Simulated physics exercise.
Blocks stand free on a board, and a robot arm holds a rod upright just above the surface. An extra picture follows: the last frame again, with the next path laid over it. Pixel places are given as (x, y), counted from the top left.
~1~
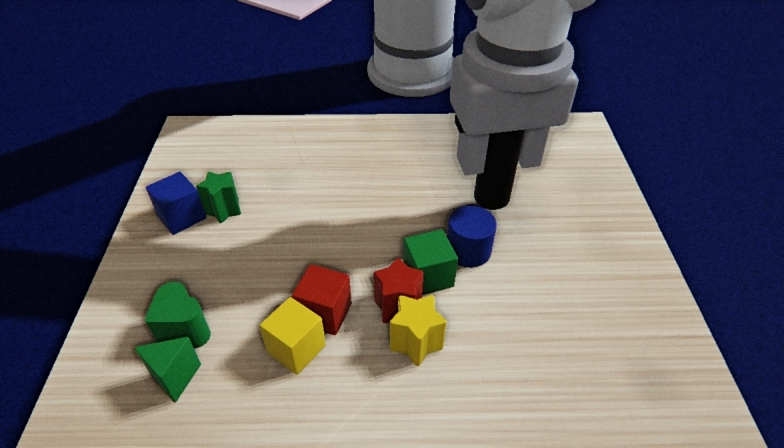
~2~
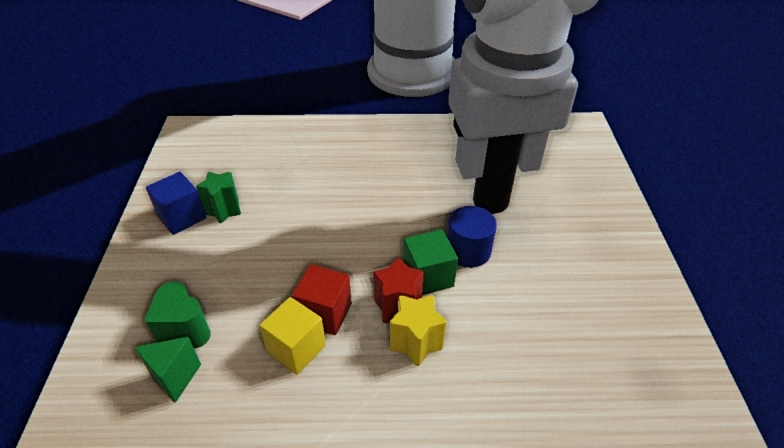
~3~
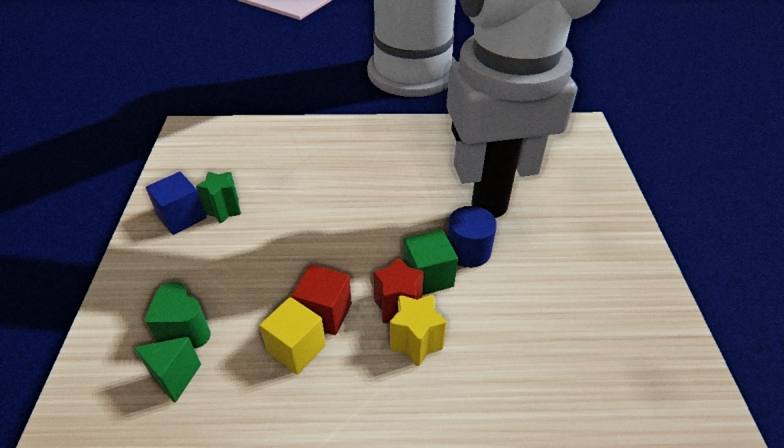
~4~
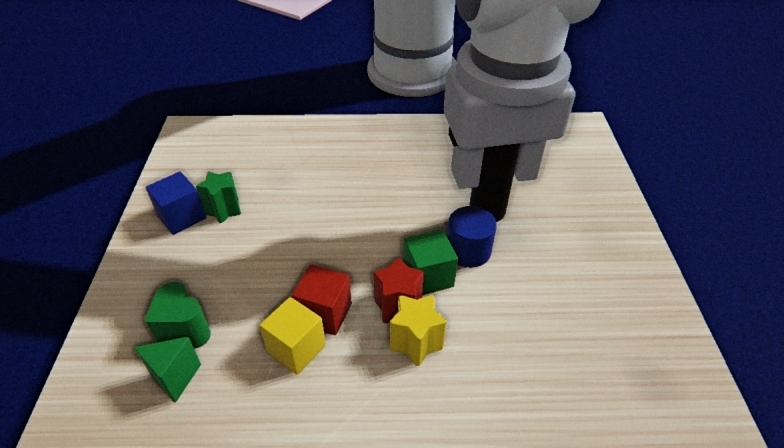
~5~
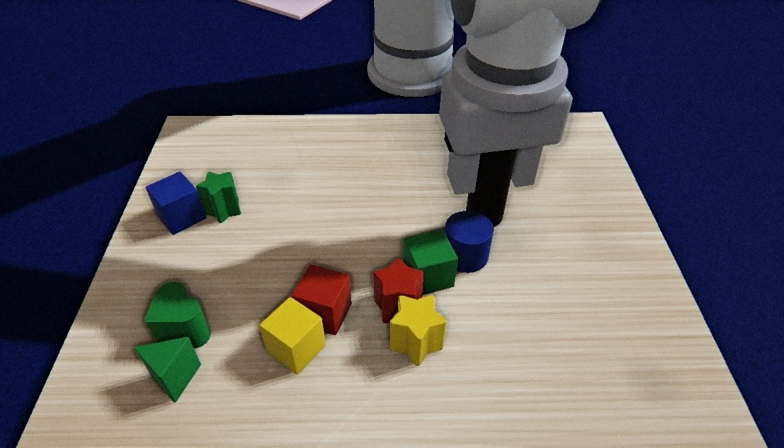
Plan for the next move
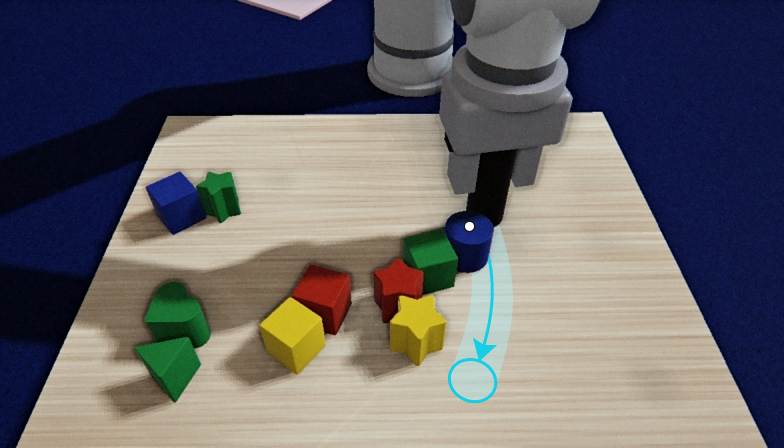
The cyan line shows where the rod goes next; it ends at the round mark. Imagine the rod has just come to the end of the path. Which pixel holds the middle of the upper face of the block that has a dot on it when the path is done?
It should be at (447, 282) by then.
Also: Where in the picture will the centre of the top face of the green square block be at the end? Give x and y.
At pixel (402, 254).
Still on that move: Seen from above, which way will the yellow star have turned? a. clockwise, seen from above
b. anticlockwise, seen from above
(b)
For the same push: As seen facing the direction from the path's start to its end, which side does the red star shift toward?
The shift is to the right of that direction.
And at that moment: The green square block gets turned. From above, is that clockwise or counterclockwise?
It ends up turned clockwise.
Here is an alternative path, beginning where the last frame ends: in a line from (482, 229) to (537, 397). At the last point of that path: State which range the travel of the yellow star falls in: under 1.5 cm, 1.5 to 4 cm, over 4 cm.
Covers under 1.5 cm.
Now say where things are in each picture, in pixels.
In the first picture, tip of the rod at (491, 199), middles of tops, red star at (399, 278), yellow star at (418, 314), green square block at (430, 248), blue disc at (473, 221).
In the second picture, rod at (491, 203), nothing pushed.
In the third picture, rod at (489, 207), nothing pushed.
In the fourth picture, rod at (487, 212), nothing pushed.
In the fifth picture, rod at (484, 217), red star at (399, 278), yellow star at (418, 314), green square block at (430, 248), blue disc at (470, 226).
The line goes from (482, 229) over (491, 273) and (489, 323) to (473, 380); the dot is on the blue disc.
On the path given first. One third of the way, rod at (494, 263); red star at (382, 286); yellow star at (413, 317), turned 20° anticlockwise; green square block at (406, 253); blue disc at (456, 259).
Two thirds of the way, rod at (491, 314); red star at (380, 287), turned 15° anticlockwise; yellow star at (413, 317), turned 20° anticlockwise; green square block at (402, 254), turned 20° clockwise; blue disc at (447, 282).
At the end, rod at (475, 370); red star at (380, 287), turned 15° anticlockwise; yellow star at (413, 317), turned 20° anticlockwise; green square block at (402, 254), turned 20° clockwise; blue disc at (447, 282).
